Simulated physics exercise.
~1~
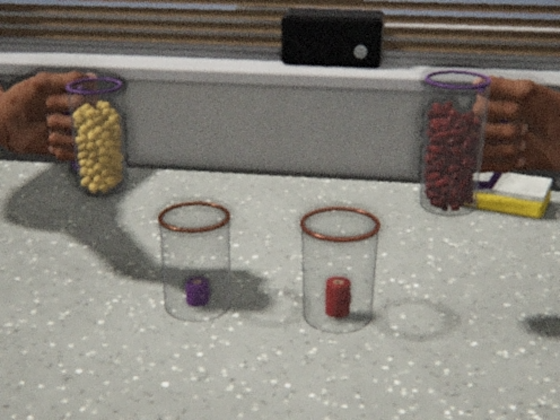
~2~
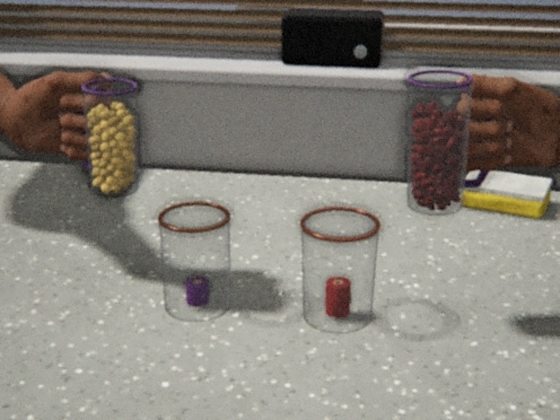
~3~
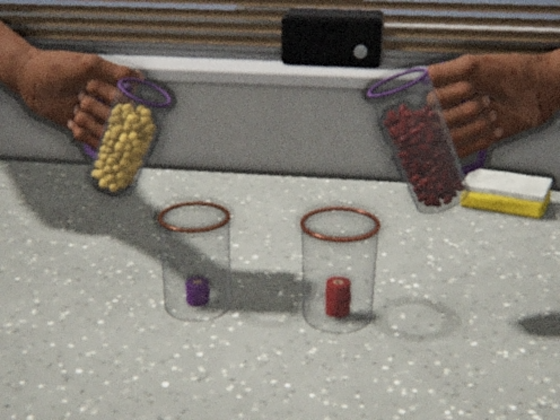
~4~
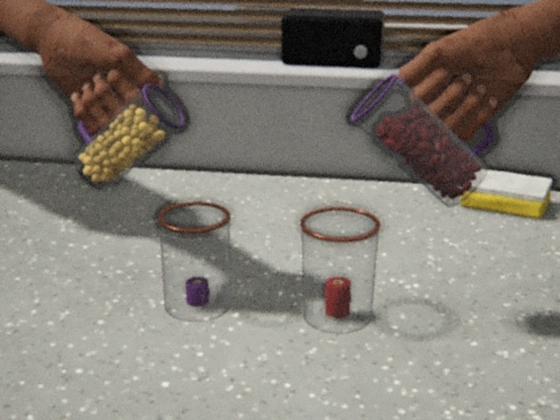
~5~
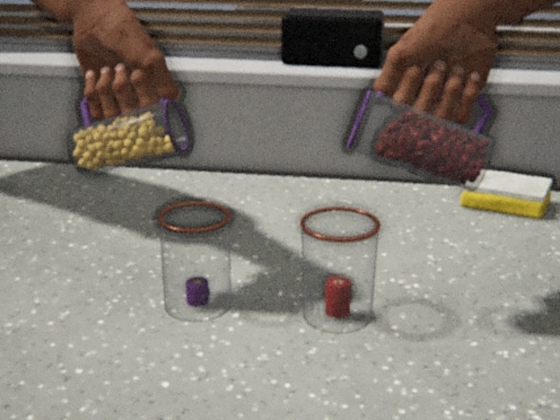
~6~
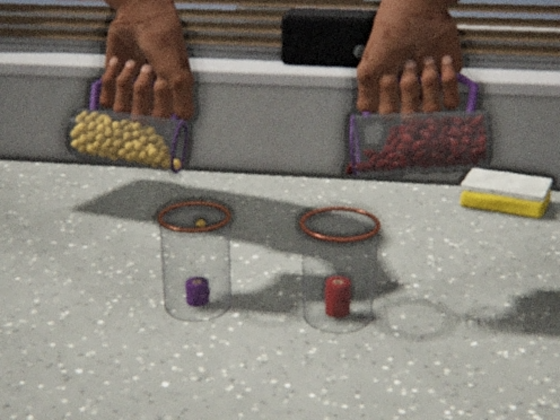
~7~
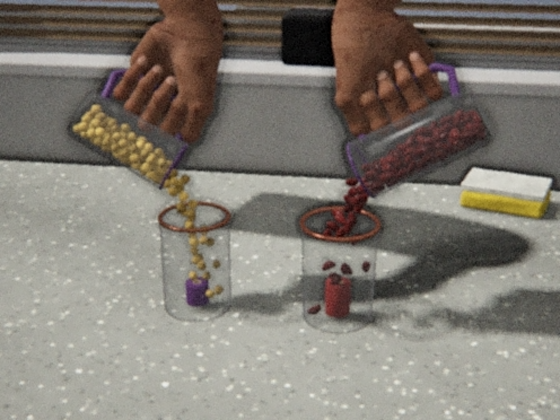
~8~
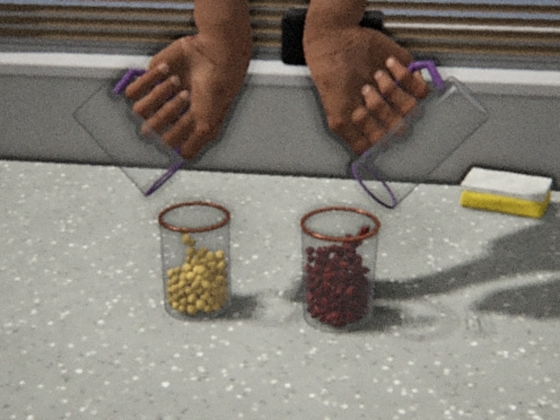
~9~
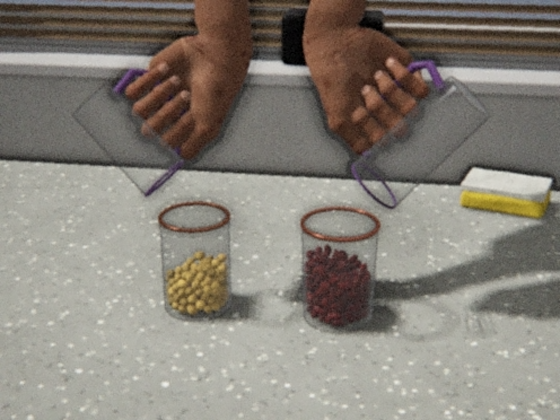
On a speckled pale grey counter, seen from the front and slightly above, two clear containers with reddish rims stand side by side, a small purple object in the left one and a red one in the right. Behind them, two hands hold clear purple-rimmed cups, the left filled with yellow pieces and the right with dark red ones, near a yellow and white sponge. The hands bring the cups inward and tip them onto their sides. As they tilt further, the pieces pour into the containers below. Both cups empty and stay upside down, while the settled pieces hide both small objects, with none spilled beside the containers.
